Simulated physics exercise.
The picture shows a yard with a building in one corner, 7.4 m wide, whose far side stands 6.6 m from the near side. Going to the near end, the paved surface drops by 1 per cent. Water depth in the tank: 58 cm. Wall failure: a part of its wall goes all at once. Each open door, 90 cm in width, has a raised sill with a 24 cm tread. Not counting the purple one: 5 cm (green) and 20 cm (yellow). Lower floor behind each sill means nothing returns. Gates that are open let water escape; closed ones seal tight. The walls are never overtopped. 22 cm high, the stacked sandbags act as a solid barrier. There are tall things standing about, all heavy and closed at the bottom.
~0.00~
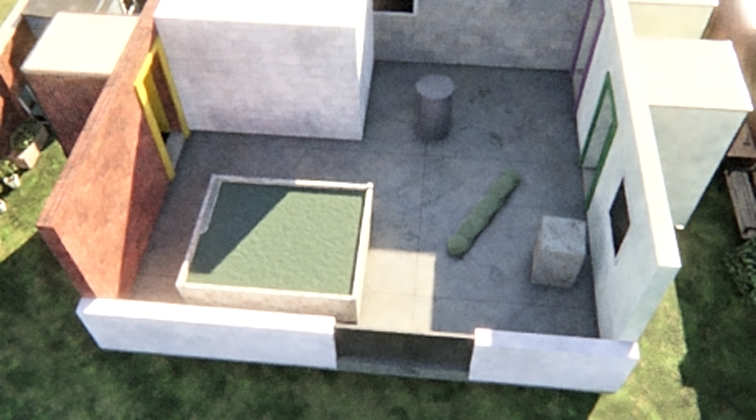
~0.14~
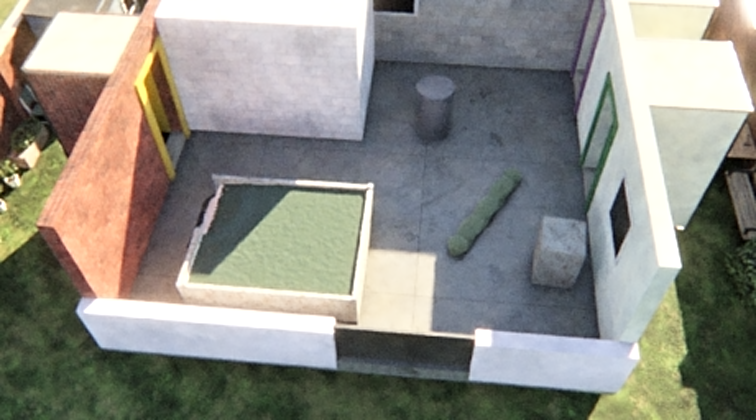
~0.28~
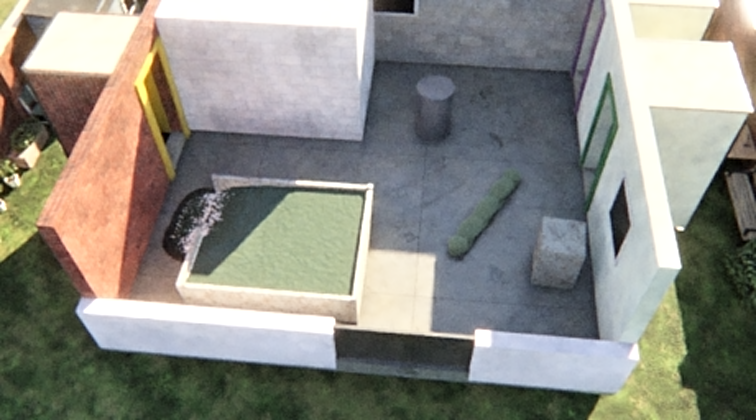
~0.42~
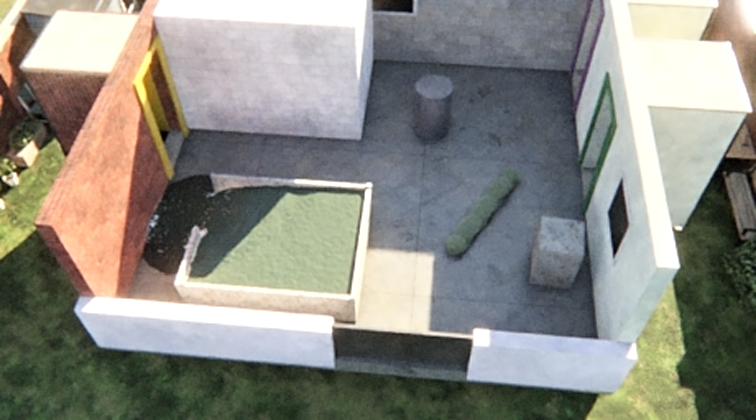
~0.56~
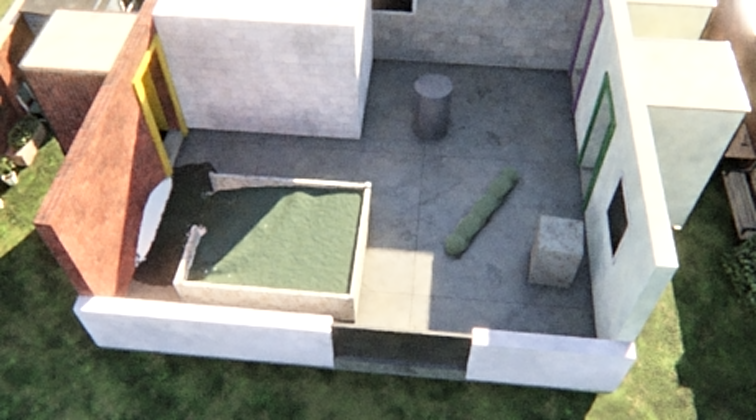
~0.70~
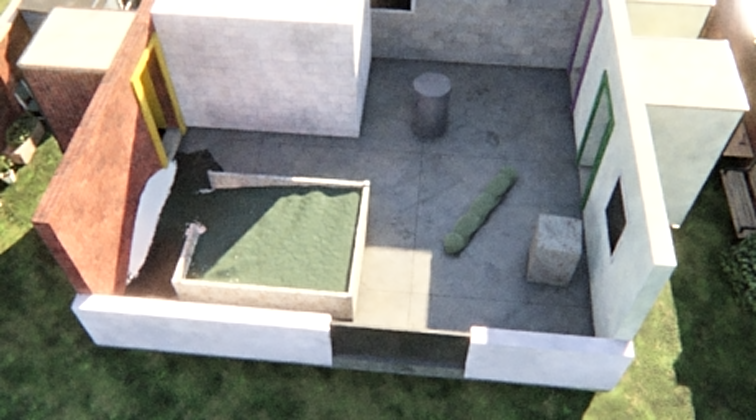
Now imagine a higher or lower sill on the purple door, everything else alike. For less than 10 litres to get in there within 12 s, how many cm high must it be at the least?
Roughly 8 cm.
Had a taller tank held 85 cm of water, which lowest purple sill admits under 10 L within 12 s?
Around 14.0 cm high.
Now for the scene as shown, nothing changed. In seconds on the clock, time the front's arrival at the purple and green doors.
Front times: Purple = 6.0 s, green = 5.0 s.
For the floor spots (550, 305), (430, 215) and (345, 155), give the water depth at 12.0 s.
Approx. 14 / 7 / 3 cm.
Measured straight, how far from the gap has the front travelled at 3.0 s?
Near 4.2 metres, give or take.
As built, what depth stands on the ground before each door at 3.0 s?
Door depths (cm): Purple = 0, green = 0, yellow = 24.
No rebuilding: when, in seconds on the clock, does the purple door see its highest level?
It peaks around 9.0 s.
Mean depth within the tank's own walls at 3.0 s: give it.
Roughly 33 cm on average.
After 1.4 s water covers 10 % of the floor, deepest (45 cm) near (164, 214); it has not reached the purple door.
After 3.0 s water covers 30 % of the floor, deepest (36 cm) near (182, 138); it has not reached the purple door.
After 12.0 s water covers 95 % of the floor, deepest (15 cm) near (573, 364); 9 cm at the purple door, 0 litres in over its 26 cm sill.
At the purple door as built, the water arrived by 6.1 s and peaked near 11 cm at 9.2 s.
With a sill of 7 cm, 17 litres would have come in within the 12 s; with 9 cm, 4 litres. So under 10 litres takes about 8 cm.
